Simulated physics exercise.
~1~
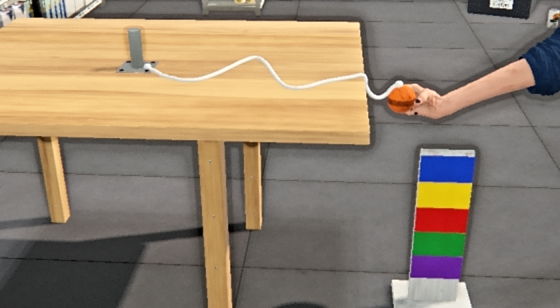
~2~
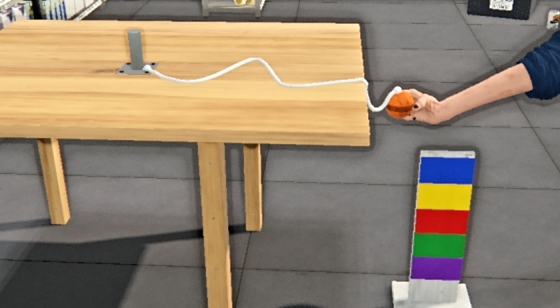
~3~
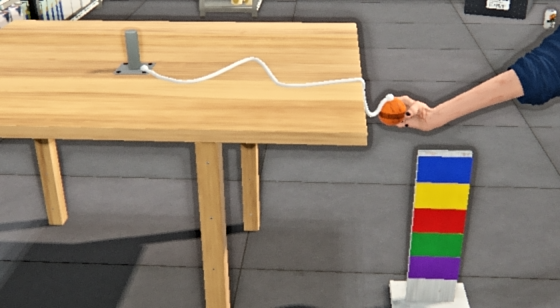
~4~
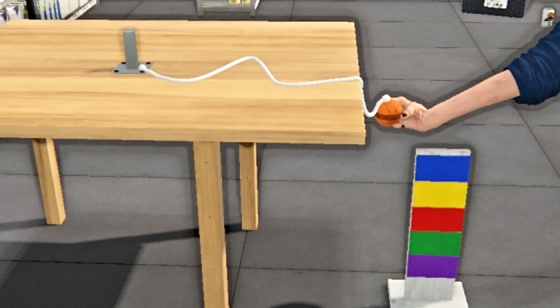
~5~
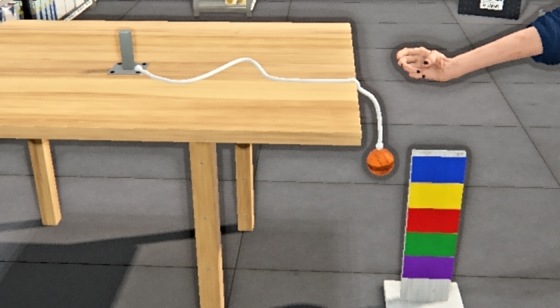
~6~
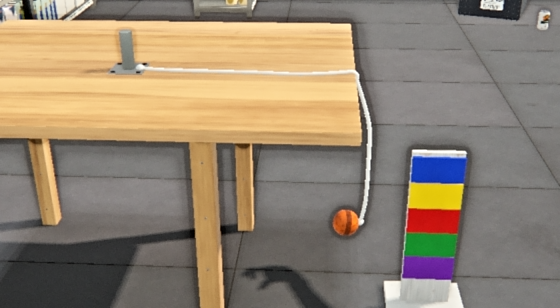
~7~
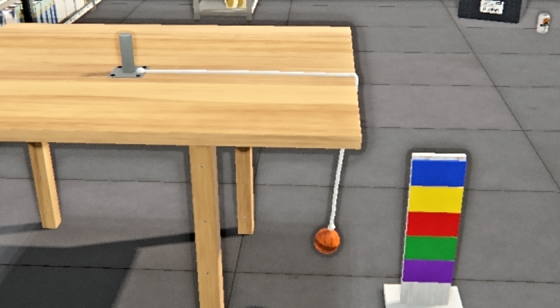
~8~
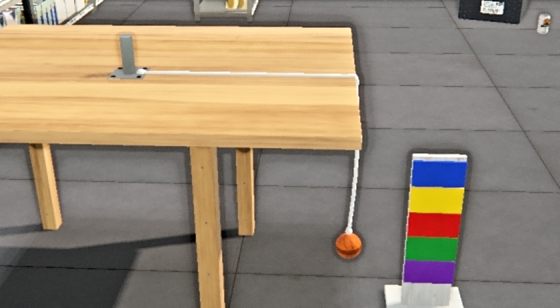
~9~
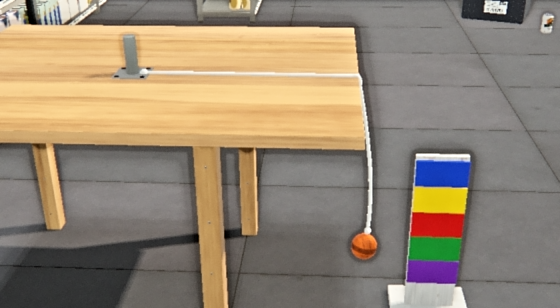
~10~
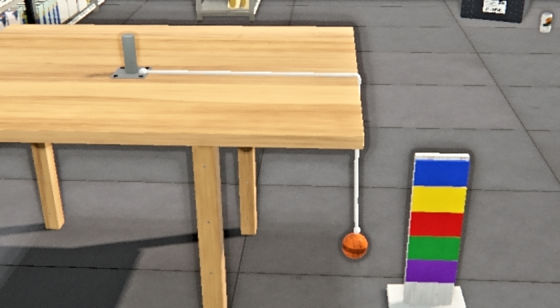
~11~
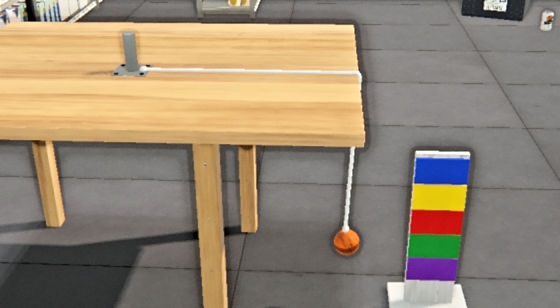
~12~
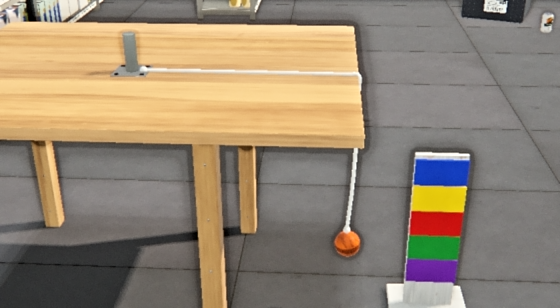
An orange ball on a white cord is held by a hand just beyond the right edge of a wooden table, seen from slightly above by a gently swaying camera. The cord runs loosely across the tabletop to a small grey post, and below the edge, to the right, stands a scale of blue, yellow, red, green and purple bands. The hand lets go and draws back, and the ball drops, pulling the cord straight. It swings left beneath the edge, then right, then slightly left again. Finally it hangs almost still, level with the green band.
